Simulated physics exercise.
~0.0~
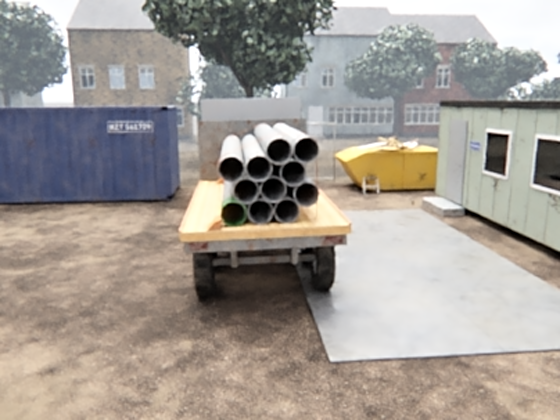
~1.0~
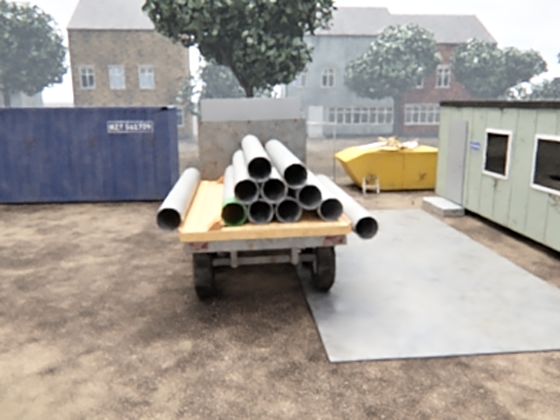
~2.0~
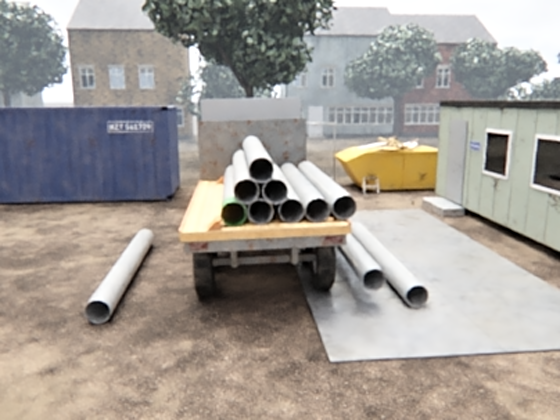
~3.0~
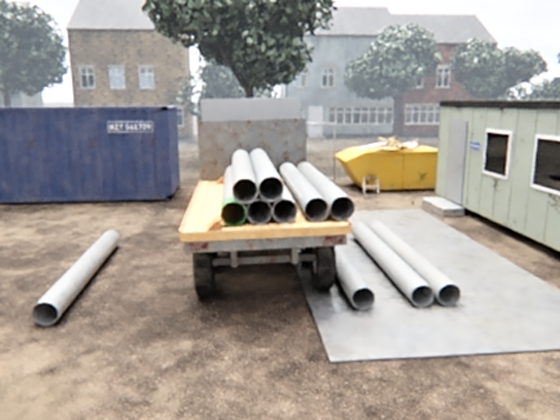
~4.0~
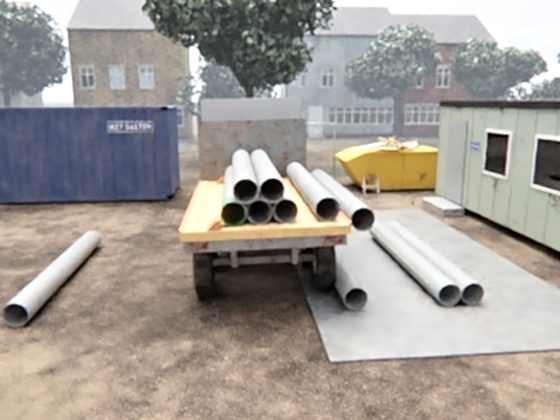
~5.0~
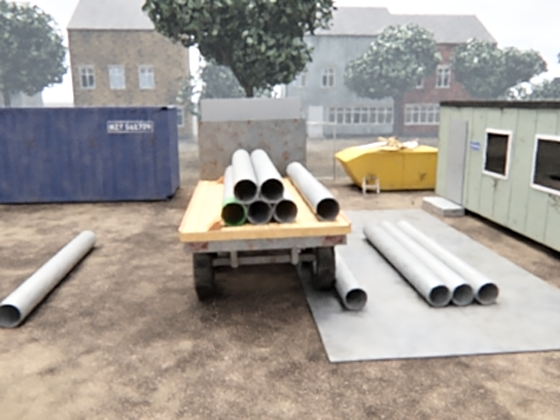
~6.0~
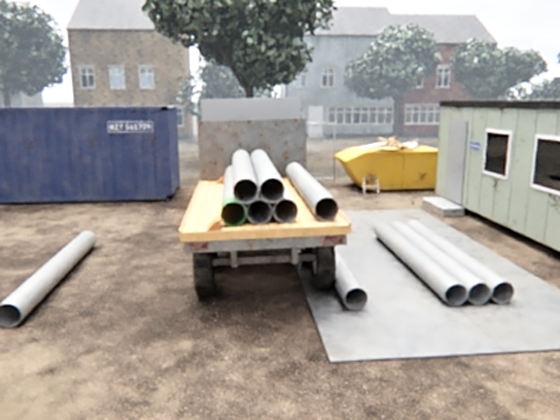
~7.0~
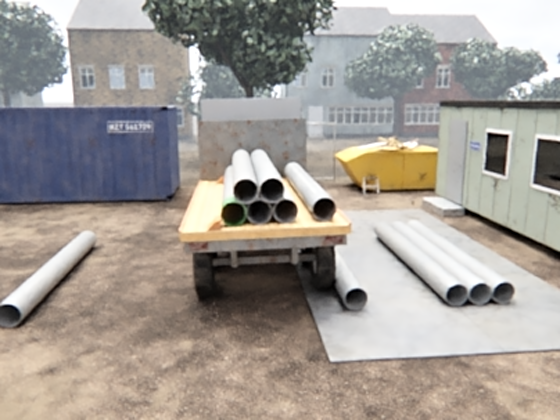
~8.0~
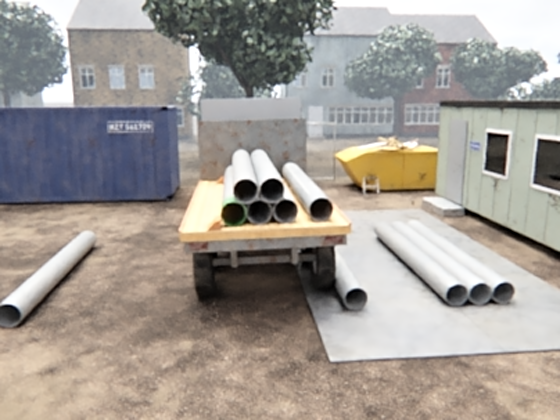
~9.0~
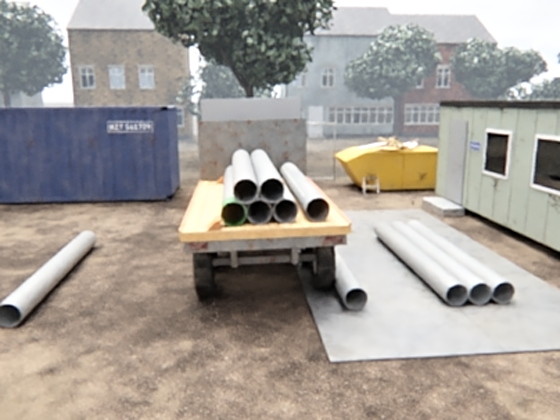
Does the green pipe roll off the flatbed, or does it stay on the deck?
The green pipe stays on the deck, at the lower left of the pipes that remain, while others roll off to both sides.
